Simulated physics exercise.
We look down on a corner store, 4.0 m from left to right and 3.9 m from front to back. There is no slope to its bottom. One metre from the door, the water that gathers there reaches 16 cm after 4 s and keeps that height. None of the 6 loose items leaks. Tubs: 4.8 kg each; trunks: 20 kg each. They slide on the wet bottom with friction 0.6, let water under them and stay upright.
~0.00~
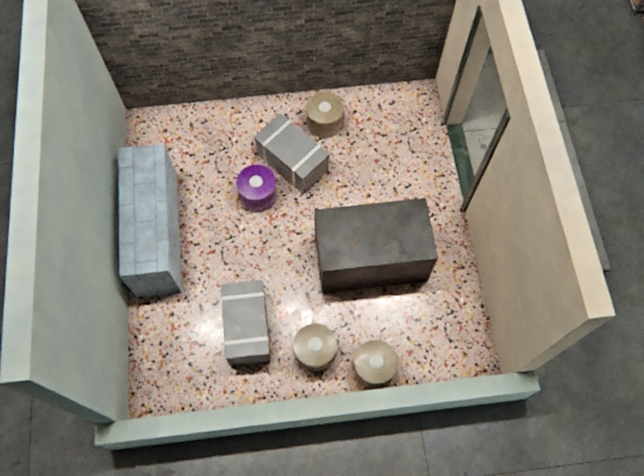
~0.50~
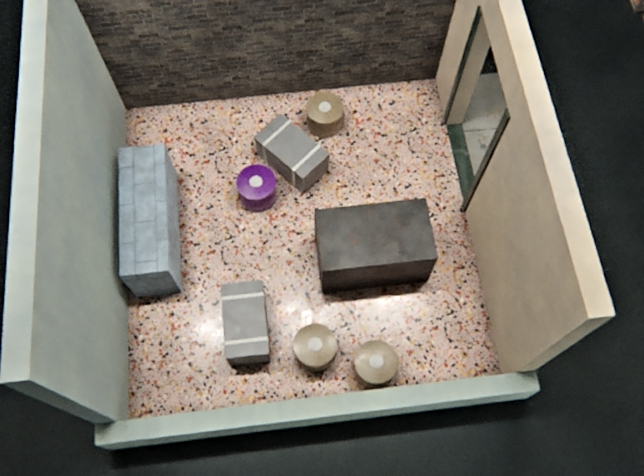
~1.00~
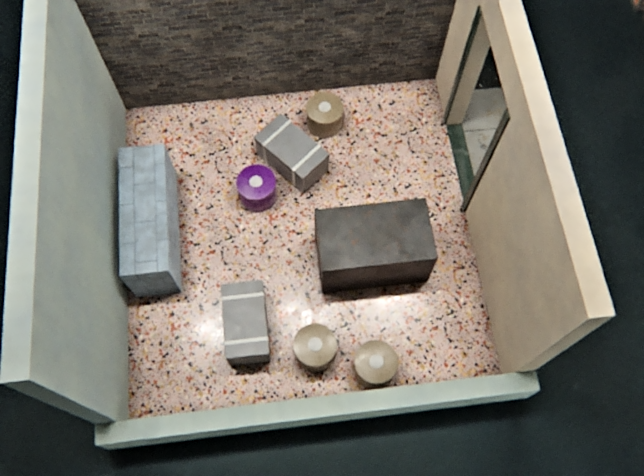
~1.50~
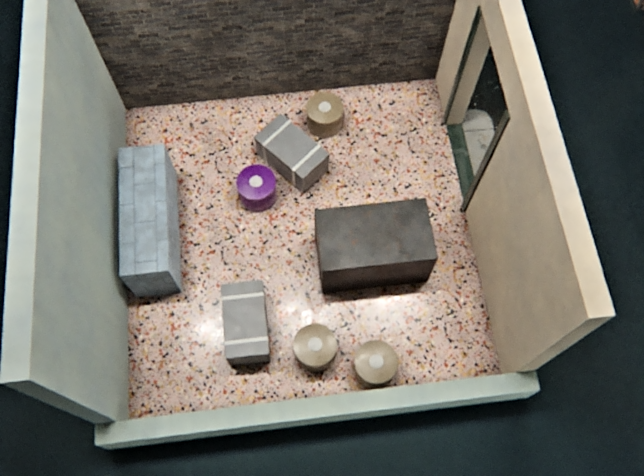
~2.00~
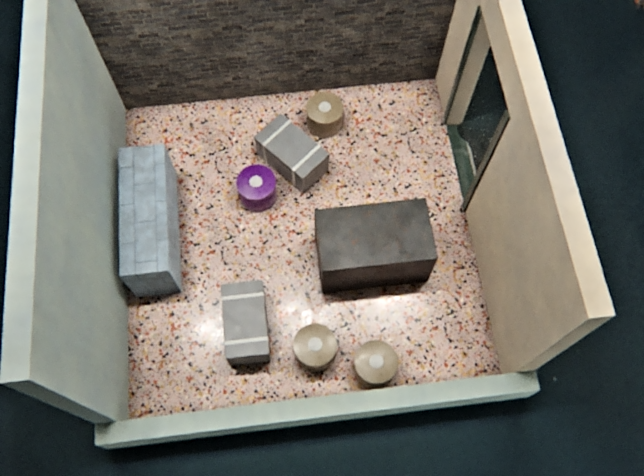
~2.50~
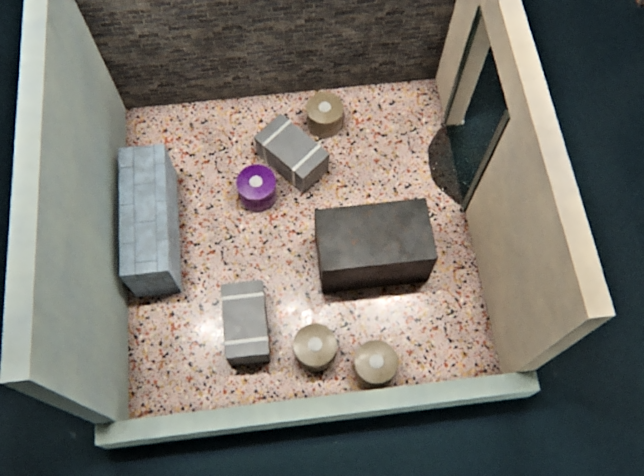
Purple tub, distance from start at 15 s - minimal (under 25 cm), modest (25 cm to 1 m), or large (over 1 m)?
Shifts a bit.
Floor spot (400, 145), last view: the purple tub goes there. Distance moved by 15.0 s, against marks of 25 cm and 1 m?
Result: It drifts a great deal.
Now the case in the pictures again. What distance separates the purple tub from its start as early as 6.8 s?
Close to 40 cm.
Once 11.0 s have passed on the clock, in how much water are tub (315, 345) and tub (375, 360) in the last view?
First roughly 3 cm, second roughly 3 cm.
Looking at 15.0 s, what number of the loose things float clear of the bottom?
I get 6.
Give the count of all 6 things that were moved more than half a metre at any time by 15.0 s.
That adds up to 6.
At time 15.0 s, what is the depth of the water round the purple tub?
Somewhere close to 10 cm.
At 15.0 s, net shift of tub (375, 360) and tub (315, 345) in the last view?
Respectively 100 and 100 cm.
After 3.5 s the purple tub is near (256, 182), 0.0 m from its start, aground; 0 afloat.
After 6.8 s the purple tub is near (218, 175), 0.4 m from its start, aground; 1 afloat.
After 11.0 s the purple tub is near (191, 179), 0.7 m from its start, afloat; 3 afloat.
After 15.0 s the purple tub is near (190, 172), 0.7 m from its start, afloat; 6 afloat.
